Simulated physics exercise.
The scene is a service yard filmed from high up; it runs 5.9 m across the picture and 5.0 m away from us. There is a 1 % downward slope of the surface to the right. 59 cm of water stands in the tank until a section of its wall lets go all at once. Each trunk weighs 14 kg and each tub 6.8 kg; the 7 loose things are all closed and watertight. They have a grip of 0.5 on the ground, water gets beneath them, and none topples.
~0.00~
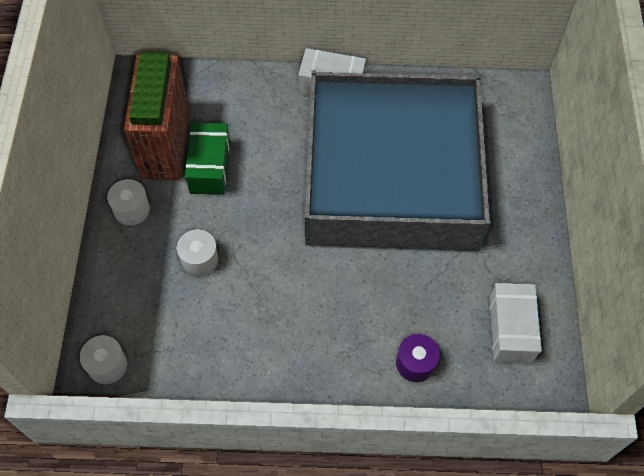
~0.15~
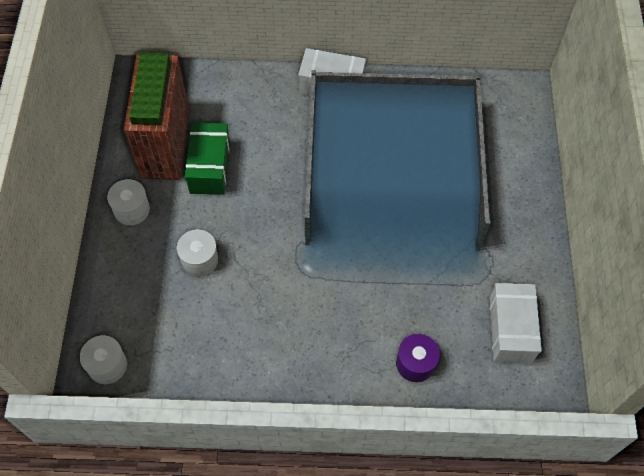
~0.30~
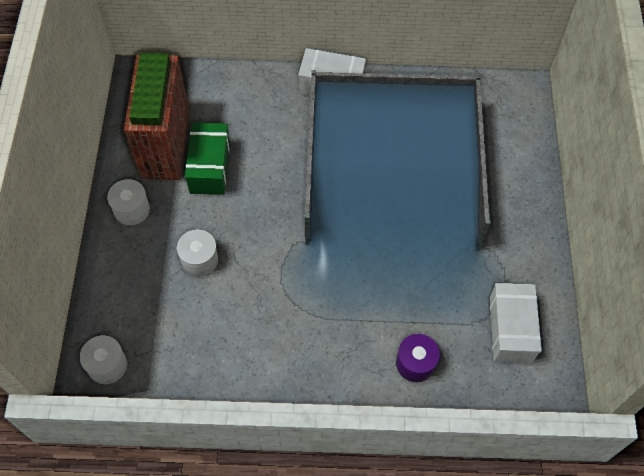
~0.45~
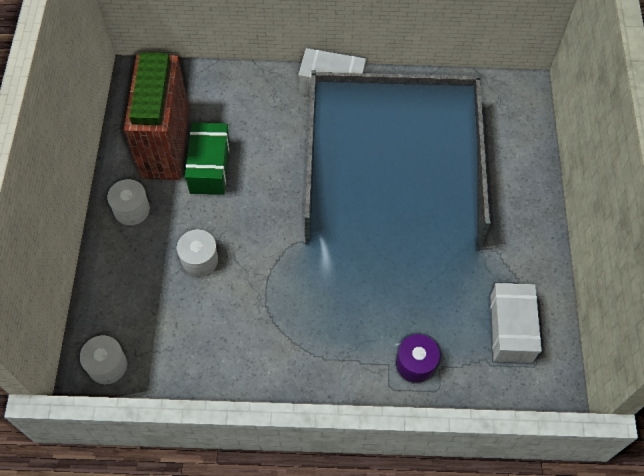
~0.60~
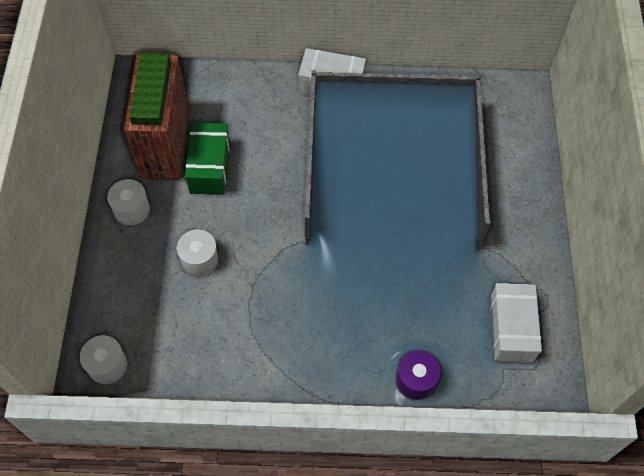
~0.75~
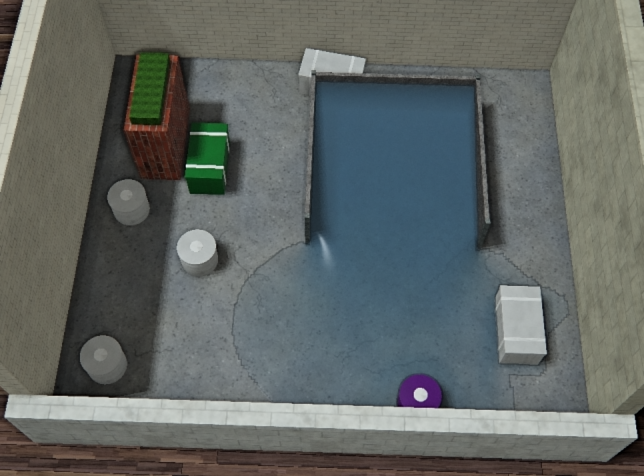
Water poured out of the tank as its near wall disappeared and spread across the yard floor, surrounding the purple tub and pushing it toward the front wall, then nudging the white box slightly.
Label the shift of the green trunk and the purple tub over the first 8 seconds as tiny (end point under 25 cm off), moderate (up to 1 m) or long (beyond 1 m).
Green trunk - moderate, purple tub - long.
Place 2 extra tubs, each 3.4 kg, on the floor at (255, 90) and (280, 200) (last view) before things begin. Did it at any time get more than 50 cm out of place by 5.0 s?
Well, the first one is lower and the other lower.
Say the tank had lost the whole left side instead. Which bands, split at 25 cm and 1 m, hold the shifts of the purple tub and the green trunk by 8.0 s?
First the purple tub: It is carried a long way; as for the green trunk, it is carried a long way.
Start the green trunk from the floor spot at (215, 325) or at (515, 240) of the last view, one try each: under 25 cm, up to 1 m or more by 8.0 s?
Try one: It is washed away. Try two: It is washed away.
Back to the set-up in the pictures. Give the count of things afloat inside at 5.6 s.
At that time the total is 6.
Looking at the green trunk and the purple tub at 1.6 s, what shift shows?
Roughly 0 and 40 cm by then.
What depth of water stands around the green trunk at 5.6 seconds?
Roughly 3 cm at that moment.
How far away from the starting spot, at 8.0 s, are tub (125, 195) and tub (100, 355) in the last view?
140 cm and 200 cm, respectively.
After 1.6 s the green trunk is near (206, 150), 0.0 m from its start, aground; the purple tub is near (443, 372), 0.4 m from its start, afloat; 2 afloat.
After 3.6 s the green trunk is near (206, 150), 0.0 m from its start, aground; the purple tub is near (546, 253), 1.9 m from its start, afloat; 3 afloat.
After 5.6 s the green trunk is near (244, 133), 0.5 m from its start, aground; the purple tub is near (536, 110), 3.6 m from its start, afloat; 6 afloat.
After 8.0 s the green trunk is near (237, 126), 0.5 m from its start, afloat; the purple tub is near (541, 110), 3.6 m from its start, afloat; 7 afloat.
